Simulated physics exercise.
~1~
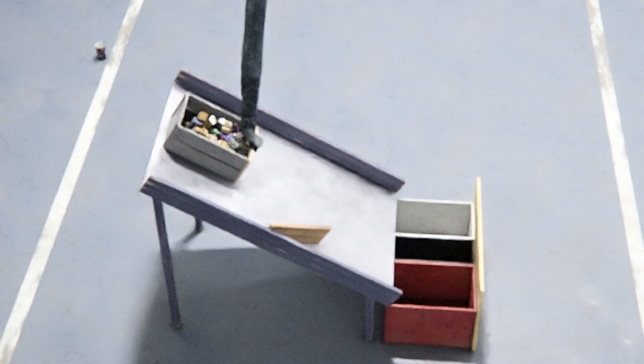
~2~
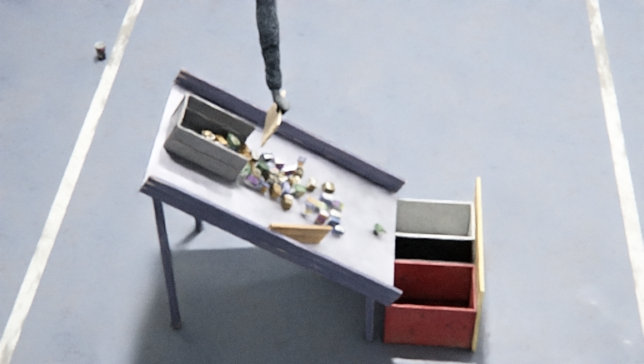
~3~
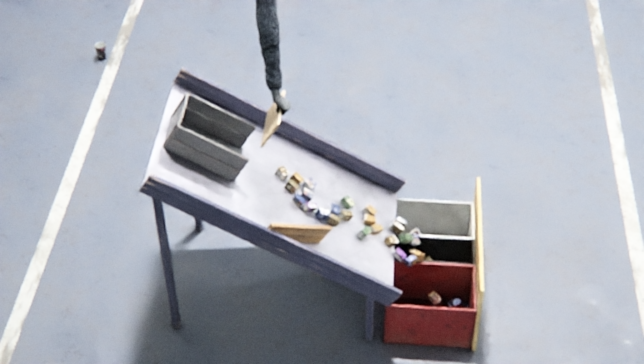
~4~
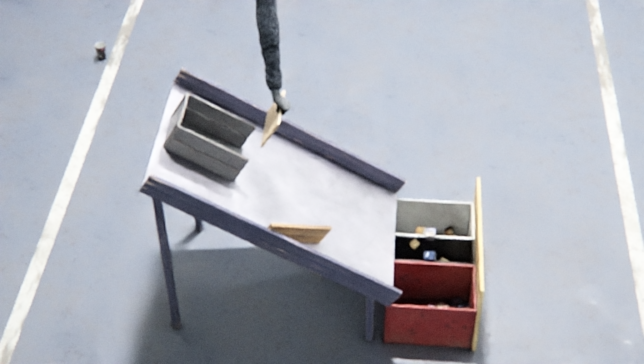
A dark arm lifted a small gate away from a grey pen at the top of a sloping table, and the loose little cartons spilled down past an angled board into the white, black and red bins below, leaving the pen and slope empty.
